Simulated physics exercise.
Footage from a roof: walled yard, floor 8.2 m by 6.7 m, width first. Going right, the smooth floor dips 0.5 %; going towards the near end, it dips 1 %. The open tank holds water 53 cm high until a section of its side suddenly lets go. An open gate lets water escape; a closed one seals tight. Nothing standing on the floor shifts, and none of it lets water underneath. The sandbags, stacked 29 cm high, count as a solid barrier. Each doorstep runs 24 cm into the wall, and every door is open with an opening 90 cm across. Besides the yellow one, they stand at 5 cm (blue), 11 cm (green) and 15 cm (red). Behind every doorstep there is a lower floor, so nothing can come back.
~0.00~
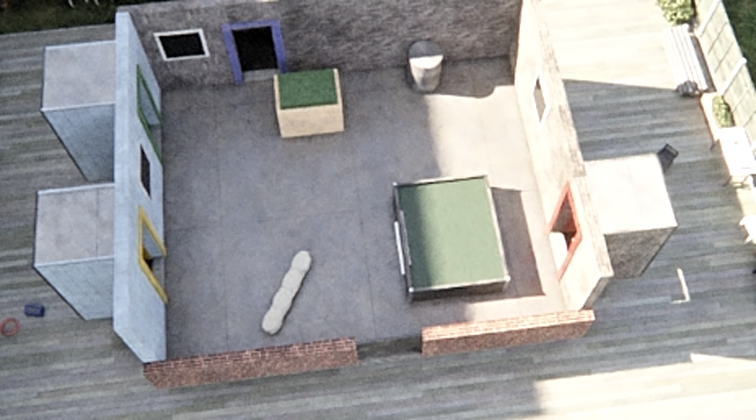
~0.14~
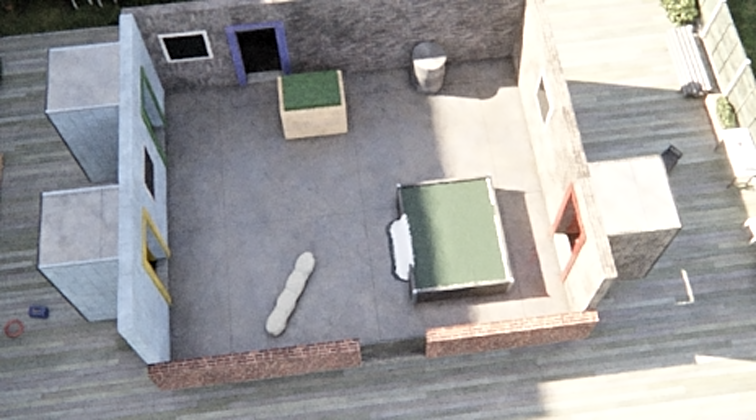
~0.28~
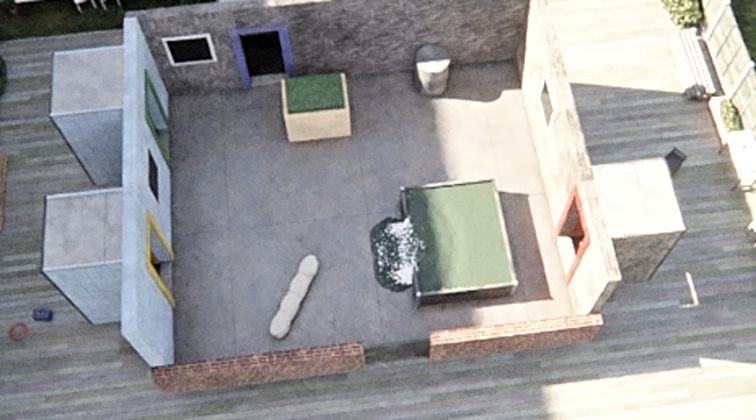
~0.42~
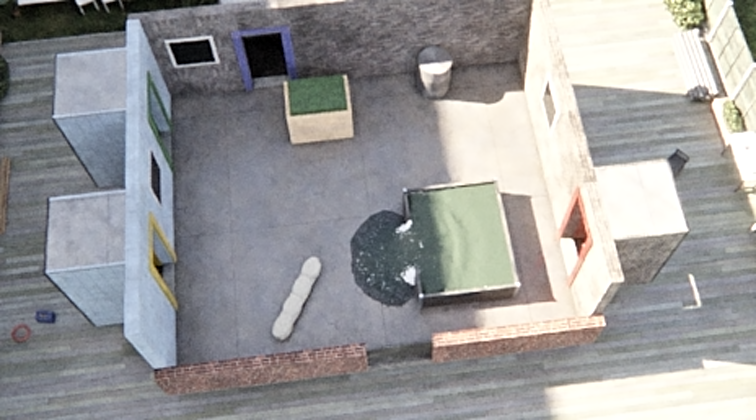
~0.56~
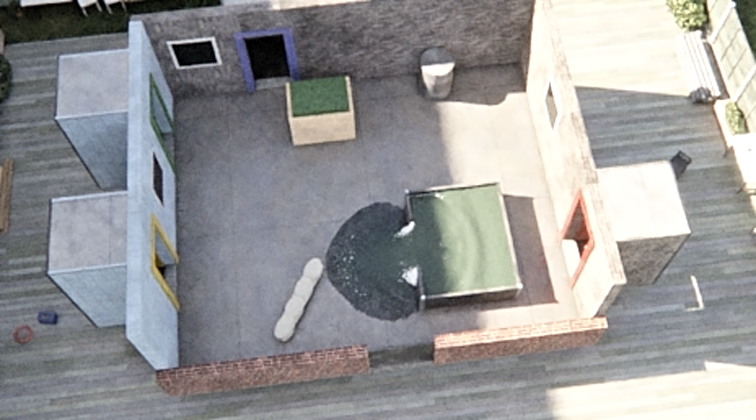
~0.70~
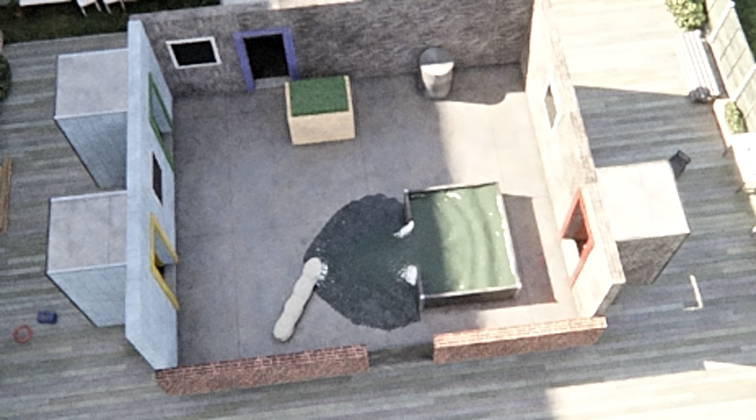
Walled rooftop yard seen from above, with dark water gushing from an open tank's left side and spreading leftward to pale sandbags.
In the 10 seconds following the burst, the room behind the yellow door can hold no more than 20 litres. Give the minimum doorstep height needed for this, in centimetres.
Roughly 7.5 centimetres.
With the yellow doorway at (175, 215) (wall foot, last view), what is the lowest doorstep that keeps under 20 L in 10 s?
Roughly 9.0 cm.
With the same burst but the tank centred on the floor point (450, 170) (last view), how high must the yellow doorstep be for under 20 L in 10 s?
Then roughly 9.5 cm.
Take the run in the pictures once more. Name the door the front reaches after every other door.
It's the red one.
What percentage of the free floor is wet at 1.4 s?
Some 15 per cent of it.
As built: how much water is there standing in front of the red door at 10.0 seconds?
It stands about 4.0 centimetres deep.
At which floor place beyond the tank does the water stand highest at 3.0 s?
(314, 363).
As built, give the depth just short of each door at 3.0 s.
Blue door 0 cm, green door 7 cm, yellow door 7 cm, red door 0 cm.
After 1.4 s water covers 15 % of the floor, deepest (31 cm) near (323, 269); it has not reached the yellow door.
After 3.0 s water covers 40 % of the floor, deepest (27 cm) near (314, 363); 7 cm at the yellow door, 0 litres in over its 7 cm doorstep.
After 10.0 s water covers 80 % of the floor, deepest (10 cm) near (260, 369); 6 cm at the yellow door, 24 litres in over its 7 cm doorstep.
At the yellow door as built, the water arrived by 2.4 s and peaked near 13 cm at 4.4 s.
Run again over the same 10 s with other heights there, 36 litres in over 6 cm, 12 litres over 8.5 cm. The limit of 20 litres is kept from about 7.5 cm up.
